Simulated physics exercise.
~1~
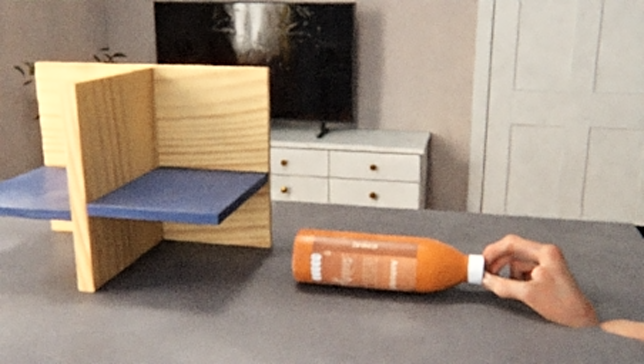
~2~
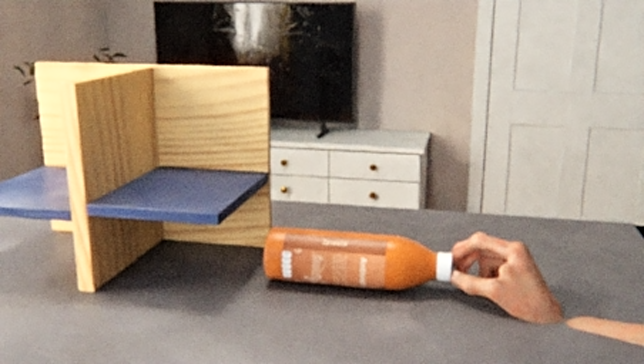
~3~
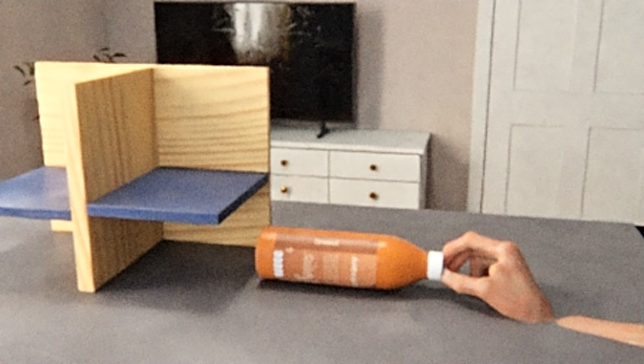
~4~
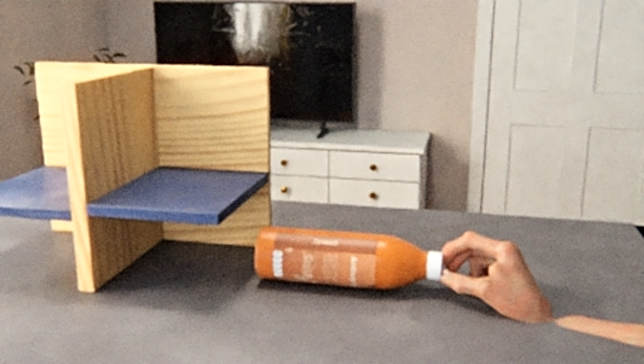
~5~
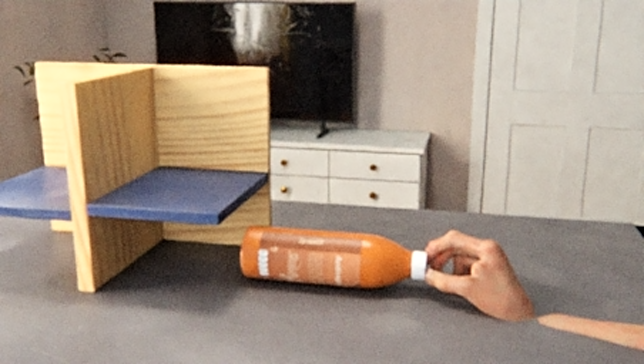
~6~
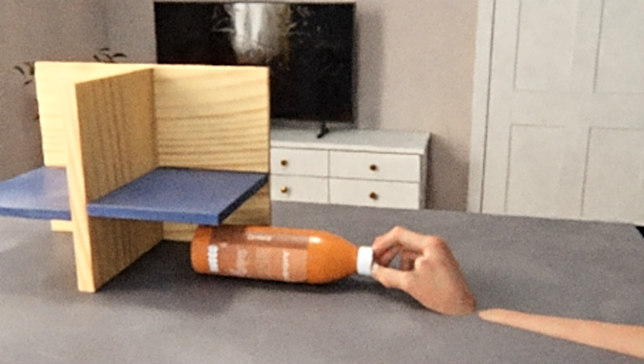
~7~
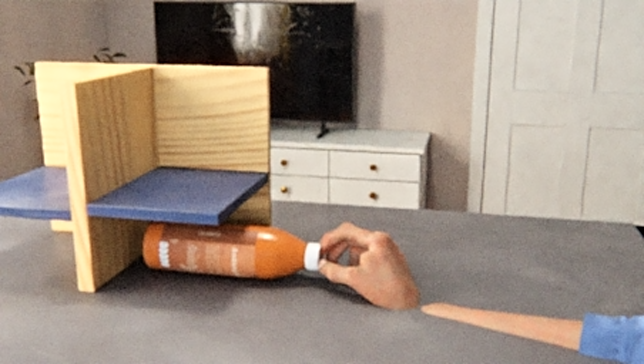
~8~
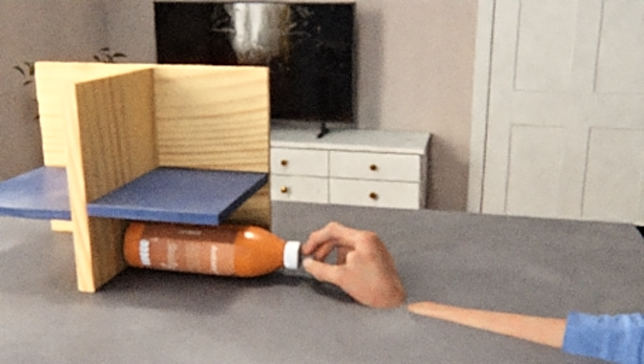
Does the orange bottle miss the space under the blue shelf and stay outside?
No, the orange bottle slides in under the blue shelf, with the hand still at its cap.
A hand holding an orange bottle by its white cap pushed it left across a gray table as it lay on its side, pausing briefly, then slid it beneath the low blue shelf of a wooden stand, where it fit underneath.
